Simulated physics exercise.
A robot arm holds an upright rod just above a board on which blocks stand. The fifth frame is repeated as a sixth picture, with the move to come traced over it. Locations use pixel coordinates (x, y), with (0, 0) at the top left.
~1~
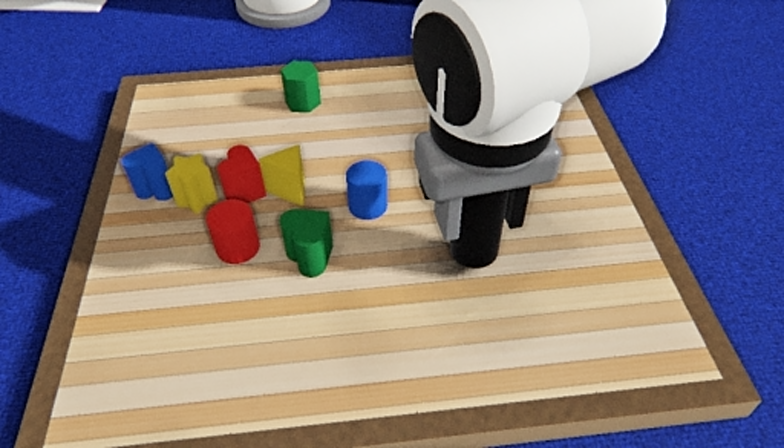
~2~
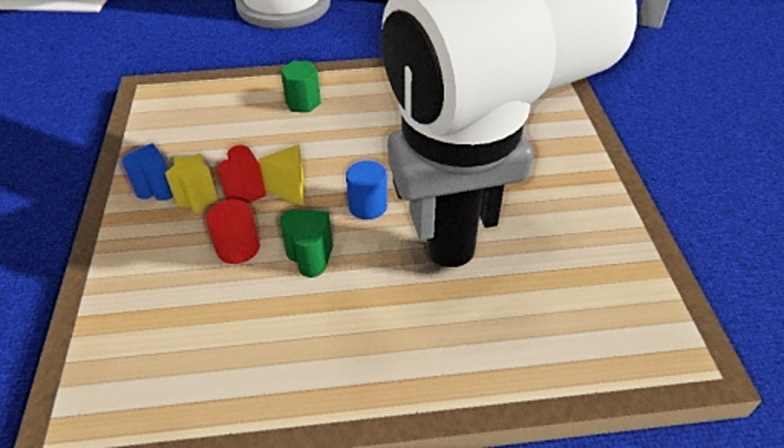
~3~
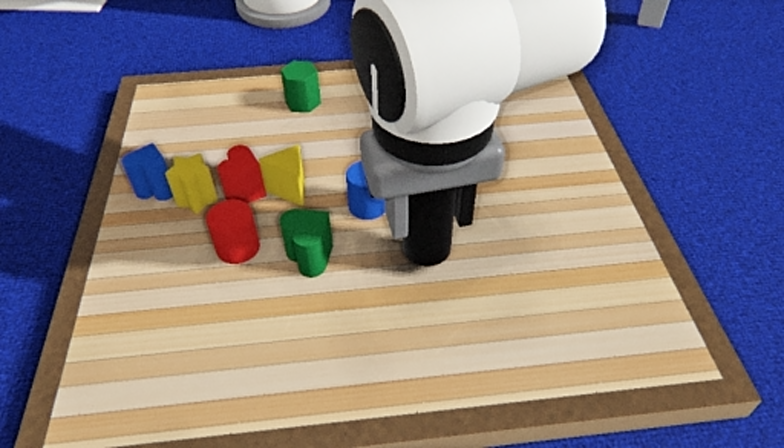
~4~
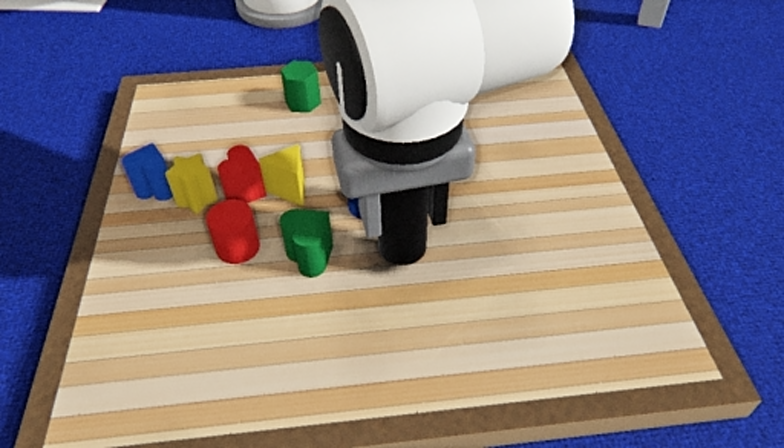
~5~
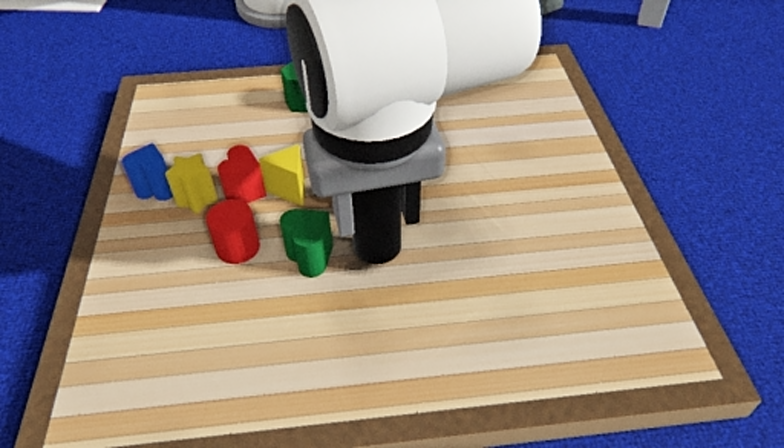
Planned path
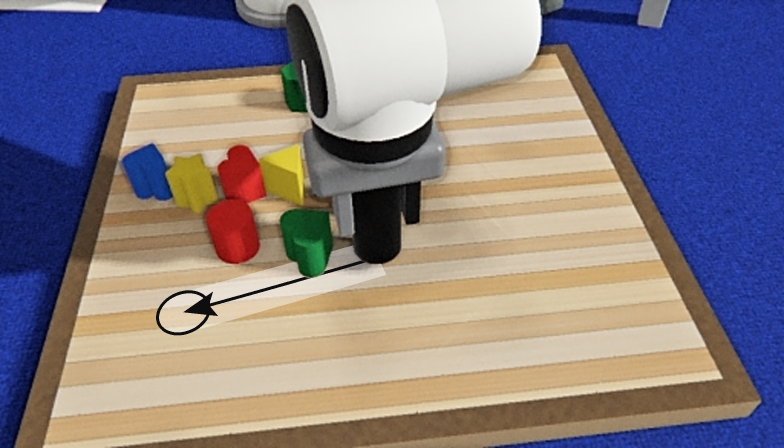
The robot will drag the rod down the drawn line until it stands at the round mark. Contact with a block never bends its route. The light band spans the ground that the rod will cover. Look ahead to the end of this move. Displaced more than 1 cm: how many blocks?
I predict one.
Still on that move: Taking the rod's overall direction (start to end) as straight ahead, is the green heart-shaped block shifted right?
Yes, that is what happens.
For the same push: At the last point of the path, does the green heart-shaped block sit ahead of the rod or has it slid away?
Expect to find it next to or behind the rod.
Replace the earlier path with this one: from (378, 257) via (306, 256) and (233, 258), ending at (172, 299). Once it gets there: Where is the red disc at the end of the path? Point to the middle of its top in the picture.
(169, 211)
The drawn path runs straight from (378, 257) to (184, 312).
The first path, step by step. One third of the way, rod at (314, 264); green heart-shaped block at (274, 224), turned 35° clockwise.
Two thirds of the way, rod at (247, 283); red disc at (224, 212); green heart-shaped block at (260, 221), turned 60° clockwise.
At the end, rod at (179, 302); red disc at (224, 212); green heart-shaped block at (260, 221), turned 60° clockwise; blue disc not moved.
